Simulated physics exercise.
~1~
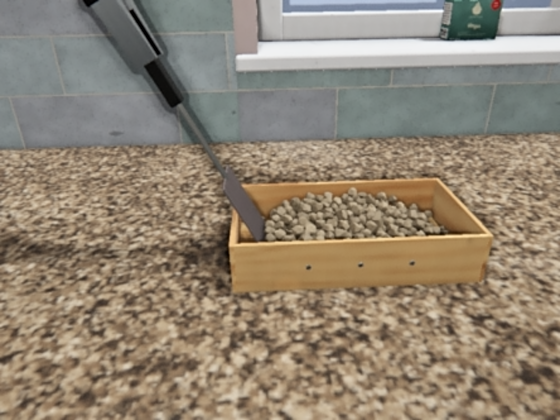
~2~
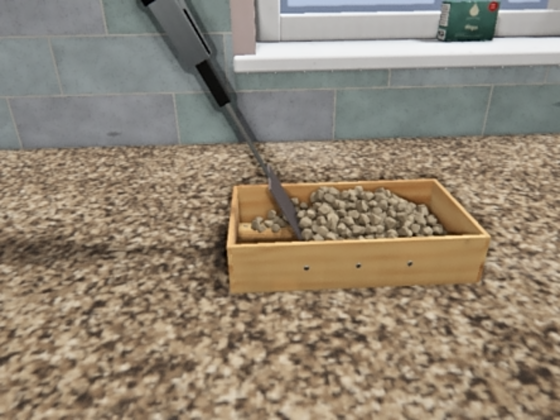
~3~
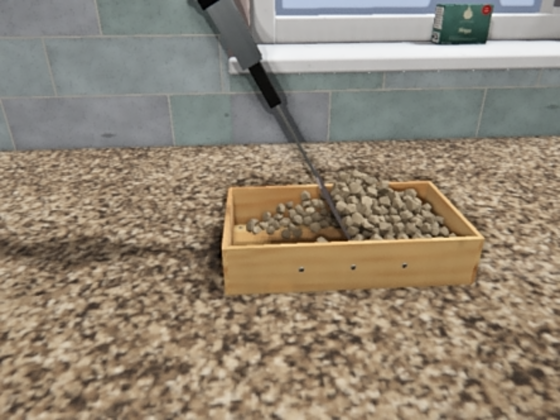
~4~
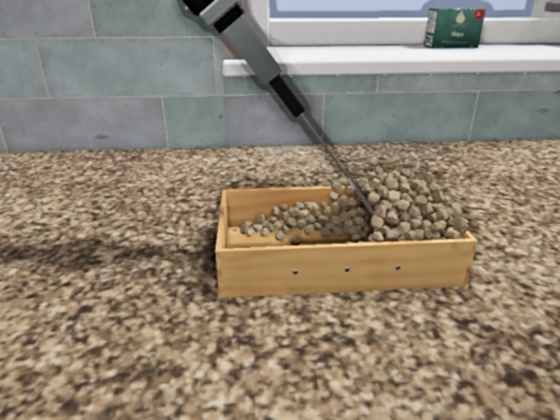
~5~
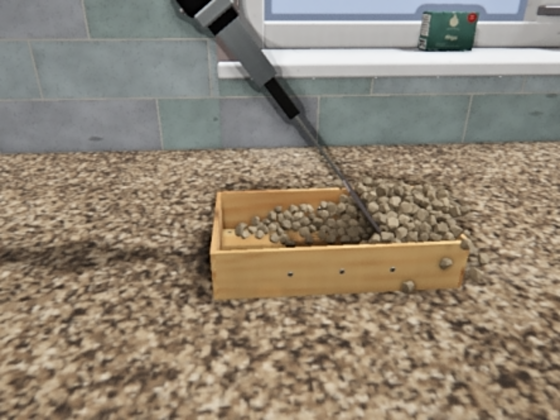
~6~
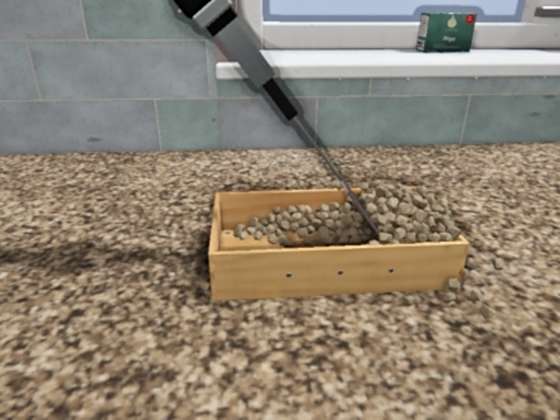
A robot arm pushes pebbles rightward through a wooden trough with a turner, spilling a few.
